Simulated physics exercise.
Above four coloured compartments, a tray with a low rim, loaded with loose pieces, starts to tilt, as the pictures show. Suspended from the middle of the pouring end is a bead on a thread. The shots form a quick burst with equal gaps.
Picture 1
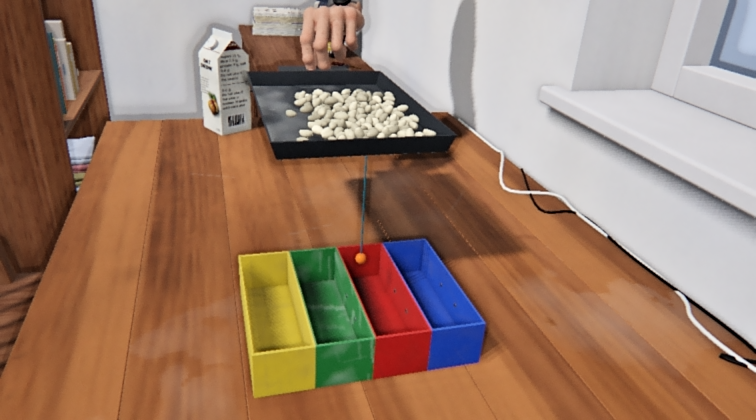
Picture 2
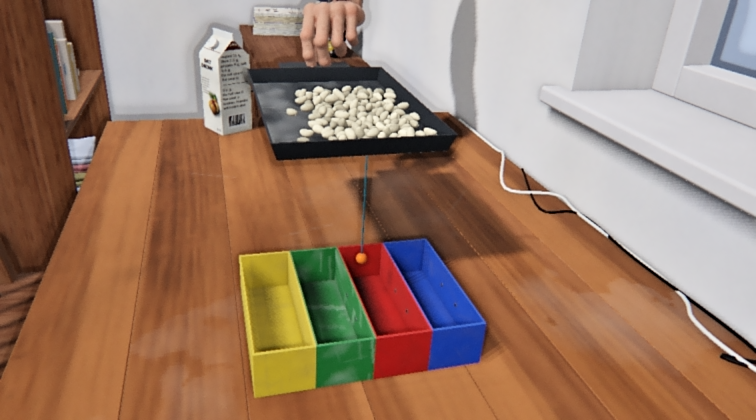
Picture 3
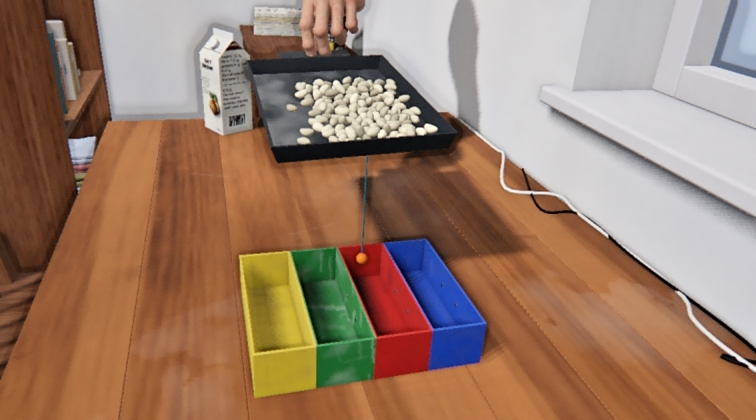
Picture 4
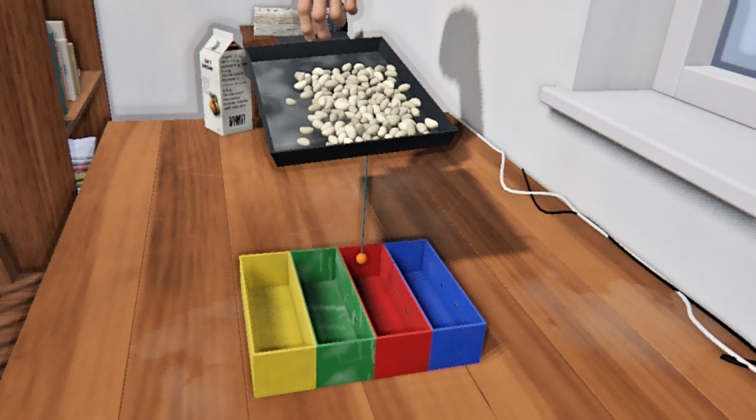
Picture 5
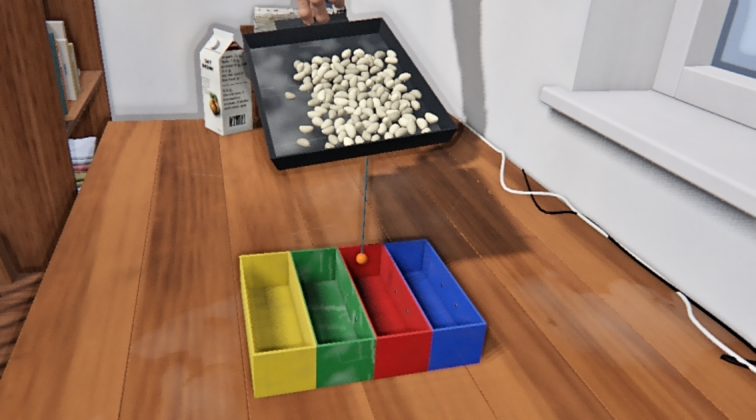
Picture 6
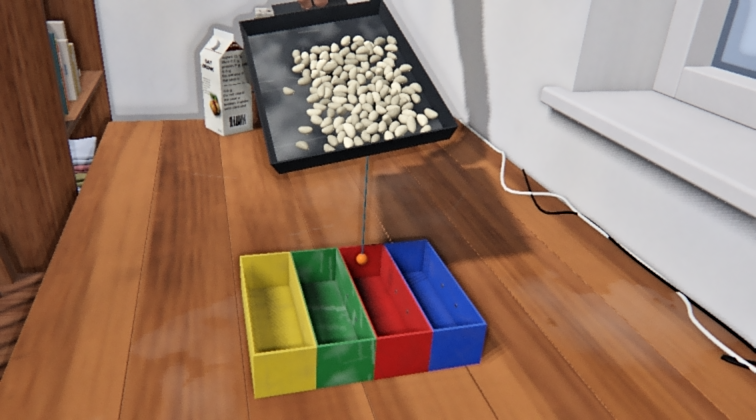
Black tray of white beans tilting toward its lower left corner above yellow, green, red and blue compartments, a hand behind it.
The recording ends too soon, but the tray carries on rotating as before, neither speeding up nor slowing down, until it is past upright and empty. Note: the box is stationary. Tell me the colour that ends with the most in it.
That would be yellow.
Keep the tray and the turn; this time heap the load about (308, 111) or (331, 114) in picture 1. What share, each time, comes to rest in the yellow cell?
It's 70 percent the first time and 50 percent the second.
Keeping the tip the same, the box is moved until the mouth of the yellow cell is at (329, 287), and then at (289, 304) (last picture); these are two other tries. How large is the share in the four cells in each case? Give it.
Some 20 and then some 90 per cent.
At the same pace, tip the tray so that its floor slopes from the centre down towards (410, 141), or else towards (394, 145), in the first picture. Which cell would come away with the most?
Try A: The blue cell / try B: The blue cell.
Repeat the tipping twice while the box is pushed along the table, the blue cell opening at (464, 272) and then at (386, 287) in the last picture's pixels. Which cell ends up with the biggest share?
Taking the two placings in order, you'd get yellow and then the cell in green.
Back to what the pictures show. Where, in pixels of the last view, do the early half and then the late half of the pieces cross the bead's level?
The leading part at (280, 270), the rest of it at (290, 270).
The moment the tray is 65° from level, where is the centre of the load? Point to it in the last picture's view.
The load's middle is around (318, 121).
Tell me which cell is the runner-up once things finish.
Second is the green cell.
Soon after the last picture, tray tipped steeply; nearly all on the tray; a stray few in the yellow cell; a stray few in the green cell; a stray few falling or outside the box.
A little later, tray tipped past a quarter turn; about a quarter on the tray; about half in the yellow cell; a small part in the green cell; about a quarter falling or outside the box.
Later still, tray tipped past a quarter turn; about two thirds in the yellow cell; about a quarter in the green cell; a stray few in the red cell; a small part falling or outside the box.
At rest, tray tipped past a quarter turn; about two thirds in the yellow cell; about a quarter in the green cell; a stray few in the red cell; none in the blue cell; a small part outside the box.
